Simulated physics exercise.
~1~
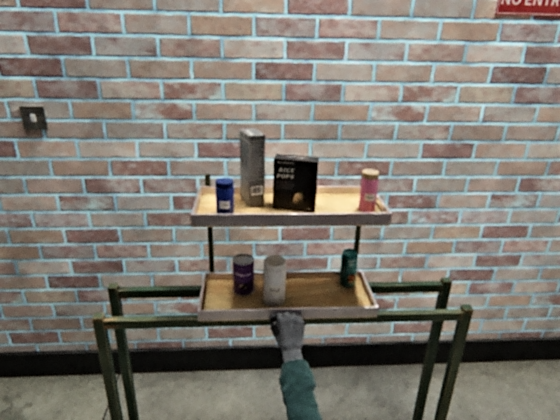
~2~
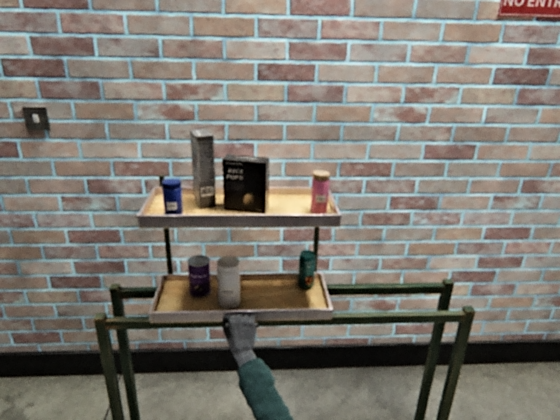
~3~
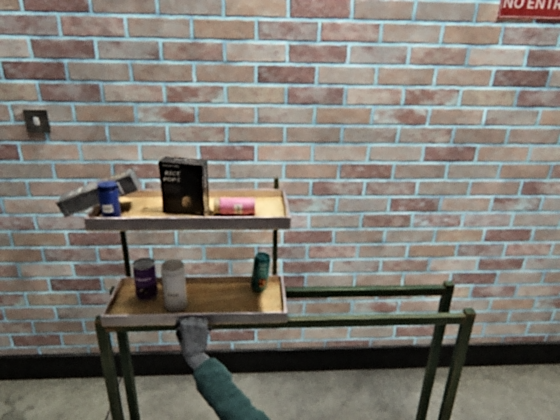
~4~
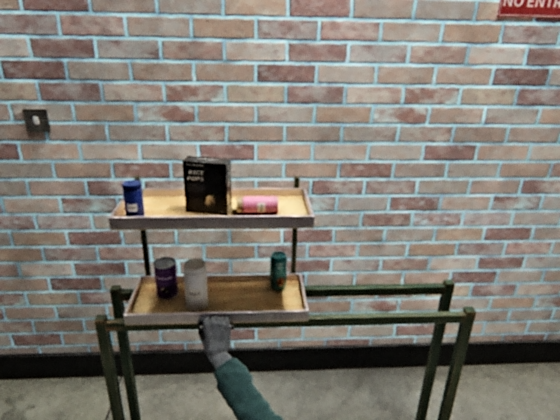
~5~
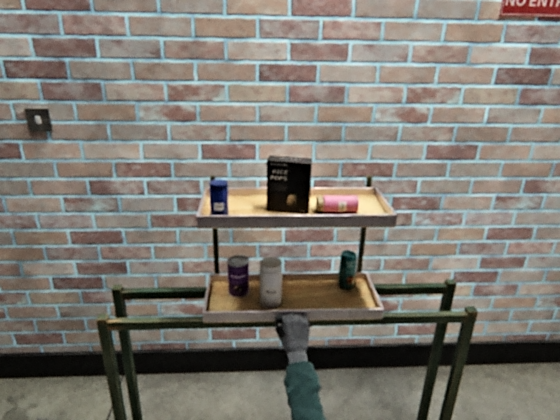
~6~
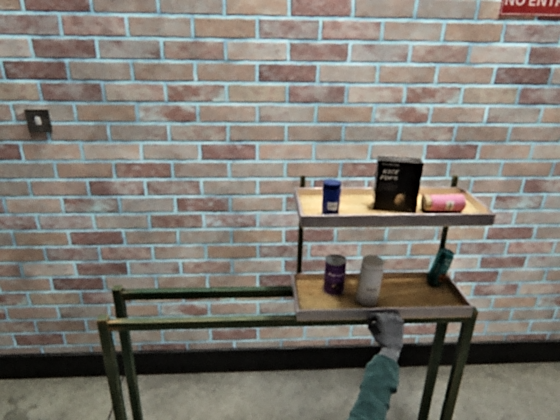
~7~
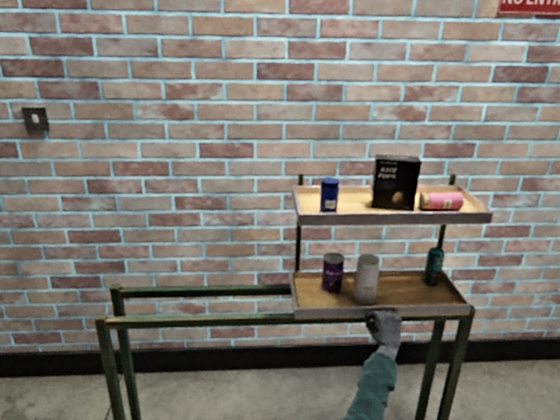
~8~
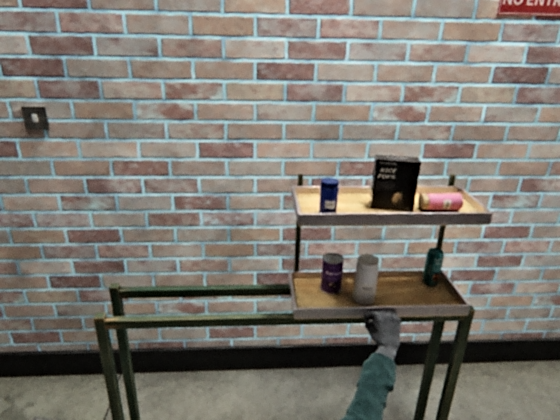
To begin with, a gloved hand in a green sleeve holds a two-level wooden tray of upright containers on green rails before a brick wall. It moves the tray left, and at the left end the tall grey packet tips over the upper shelf's edge, the pink shaker topples onto its side, and the turquoise can leans. The hand then moves the tray back right, with the grey packet gone from it. At the right end the turquoise can tilts again but settles upright. Finally the tray rests there, the pink shaker lying down and the other remaining containers standing.
